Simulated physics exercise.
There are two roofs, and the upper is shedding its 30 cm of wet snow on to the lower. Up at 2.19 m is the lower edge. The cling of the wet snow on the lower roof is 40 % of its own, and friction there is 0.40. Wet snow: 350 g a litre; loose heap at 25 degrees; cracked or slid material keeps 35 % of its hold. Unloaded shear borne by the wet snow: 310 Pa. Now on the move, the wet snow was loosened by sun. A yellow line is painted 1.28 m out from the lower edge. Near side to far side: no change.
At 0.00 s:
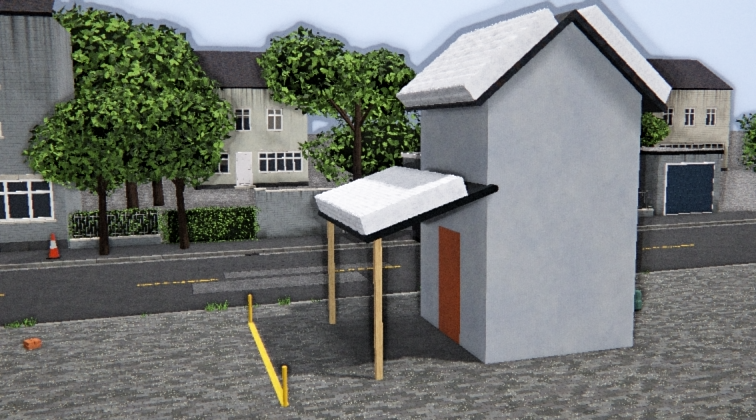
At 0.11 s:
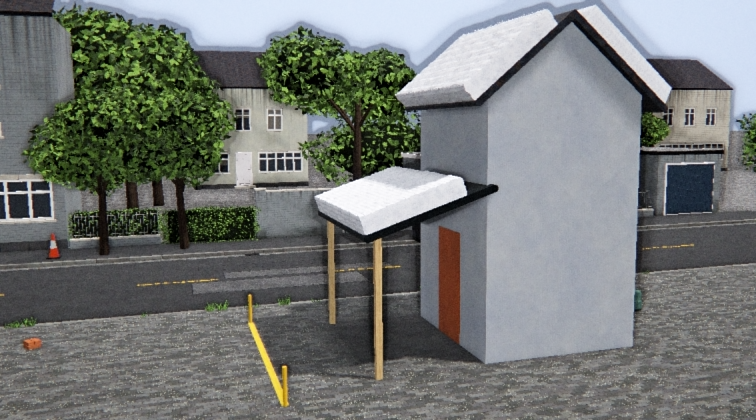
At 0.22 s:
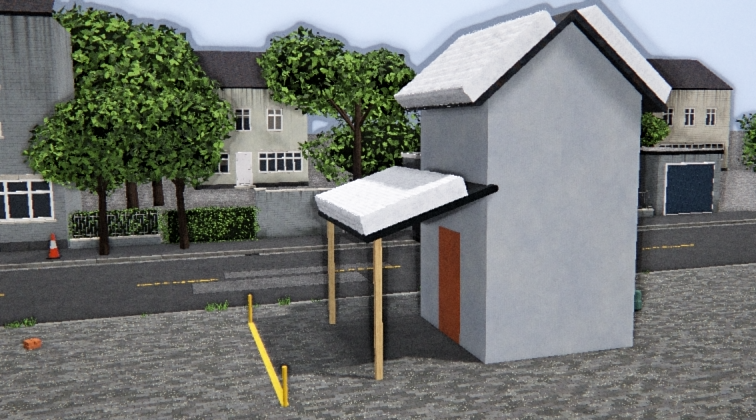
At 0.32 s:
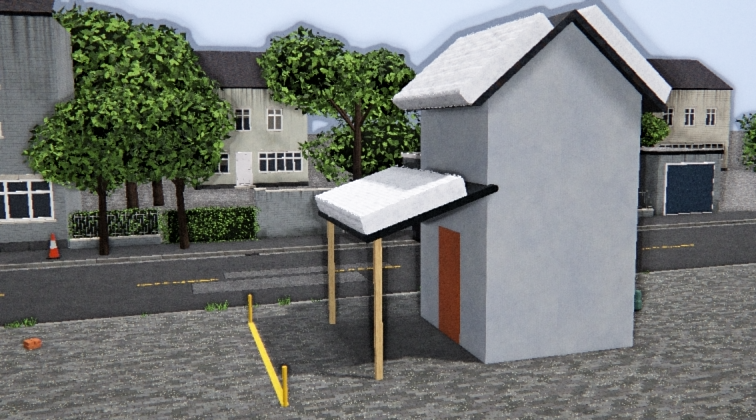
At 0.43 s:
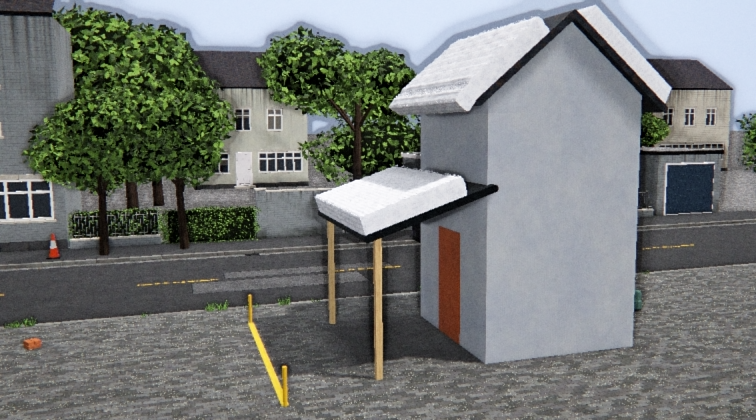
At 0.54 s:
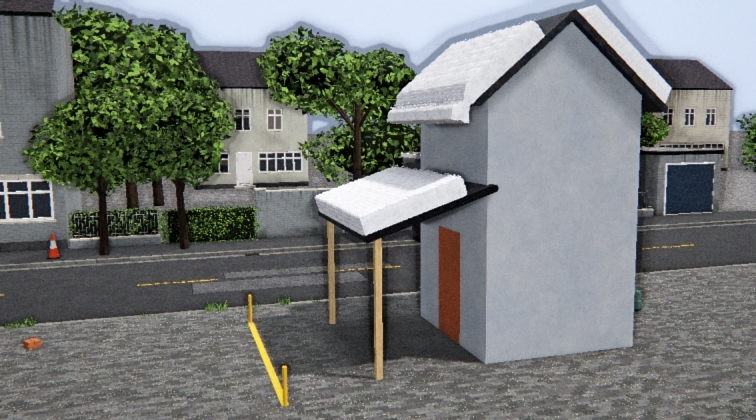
A narrow grey building with an orange door stood by a road, snow on its roof and porch, and the upper snow slowly slid left past the roof's edge, cracking as it bent downward.
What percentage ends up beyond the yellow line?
About 37 %.
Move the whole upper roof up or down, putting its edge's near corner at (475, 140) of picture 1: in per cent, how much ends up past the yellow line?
Roughly 25 %.
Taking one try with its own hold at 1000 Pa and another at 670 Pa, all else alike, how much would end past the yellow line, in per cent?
First 7 %, second 20 %.
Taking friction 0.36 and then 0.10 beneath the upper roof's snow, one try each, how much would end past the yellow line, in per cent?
First some 45 %, after that some 50 %.
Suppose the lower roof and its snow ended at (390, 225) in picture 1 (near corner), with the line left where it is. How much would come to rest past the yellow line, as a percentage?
Estimate: Around 35 per cent.
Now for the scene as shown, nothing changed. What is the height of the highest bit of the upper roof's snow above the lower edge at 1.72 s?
It sits some 0.8 m above the lower edge at that time.
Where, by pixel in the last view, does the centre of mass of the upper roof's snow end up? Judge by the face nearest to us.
Centre: Approx. (299, 319) px, near face.
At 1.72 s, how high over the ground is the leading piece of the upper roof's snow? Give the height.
About 2.4 m.
After 1.08 s, none is below the lower edge and 0 % is past the line.
After 1.72 s, 7 % is below the lower edge and 0 % is past the line.
After 2.36 s, 60 % is below the lower edge and 26 % is past the line.
After 3.00 s, 65 % is below the lower edge and 37 % is past the line.
After 3.60 s, at the end, 65 % is below the lower edge and 37 % is past the line.
